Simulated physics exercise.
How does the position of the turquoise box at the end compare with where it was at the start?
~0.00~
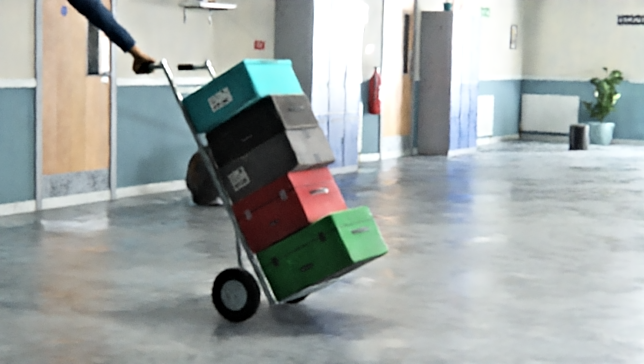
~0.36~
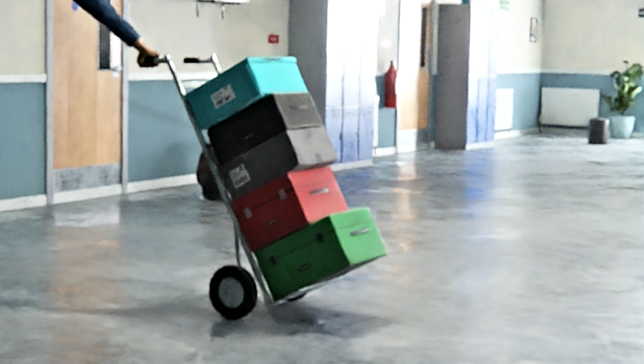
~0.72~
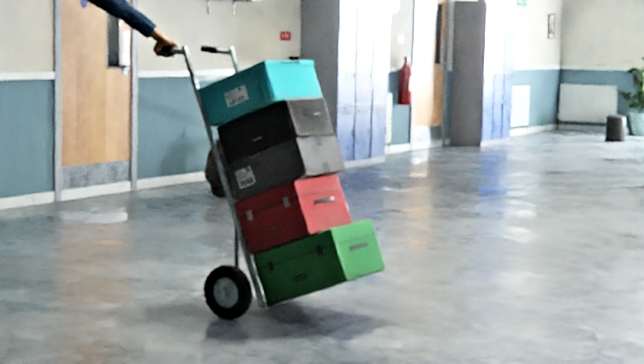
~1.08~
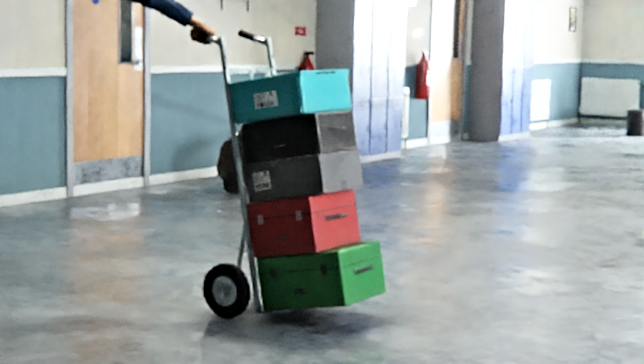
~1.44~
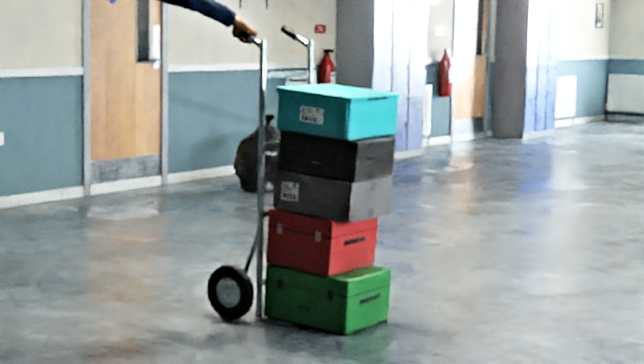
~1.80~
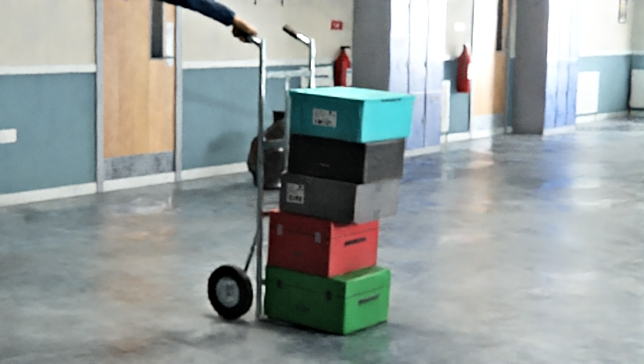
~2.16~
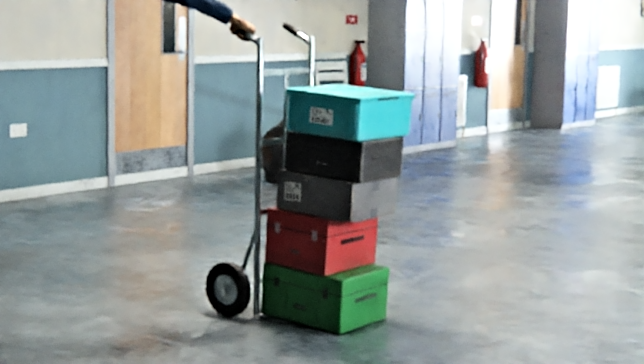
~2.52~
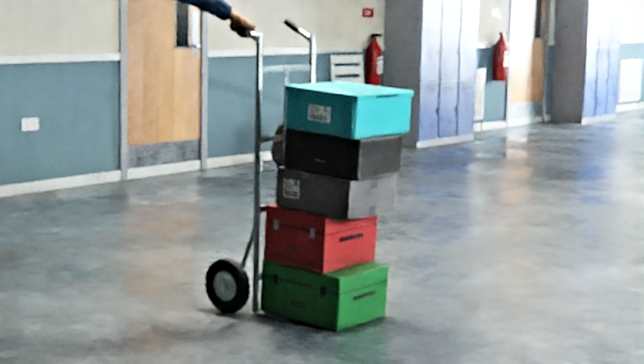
At the start it is up and to the left of the green box, on the leaning stack. By the end it is farther right and slightly lower in view, roughly above the green box and still on top of the upright stack.
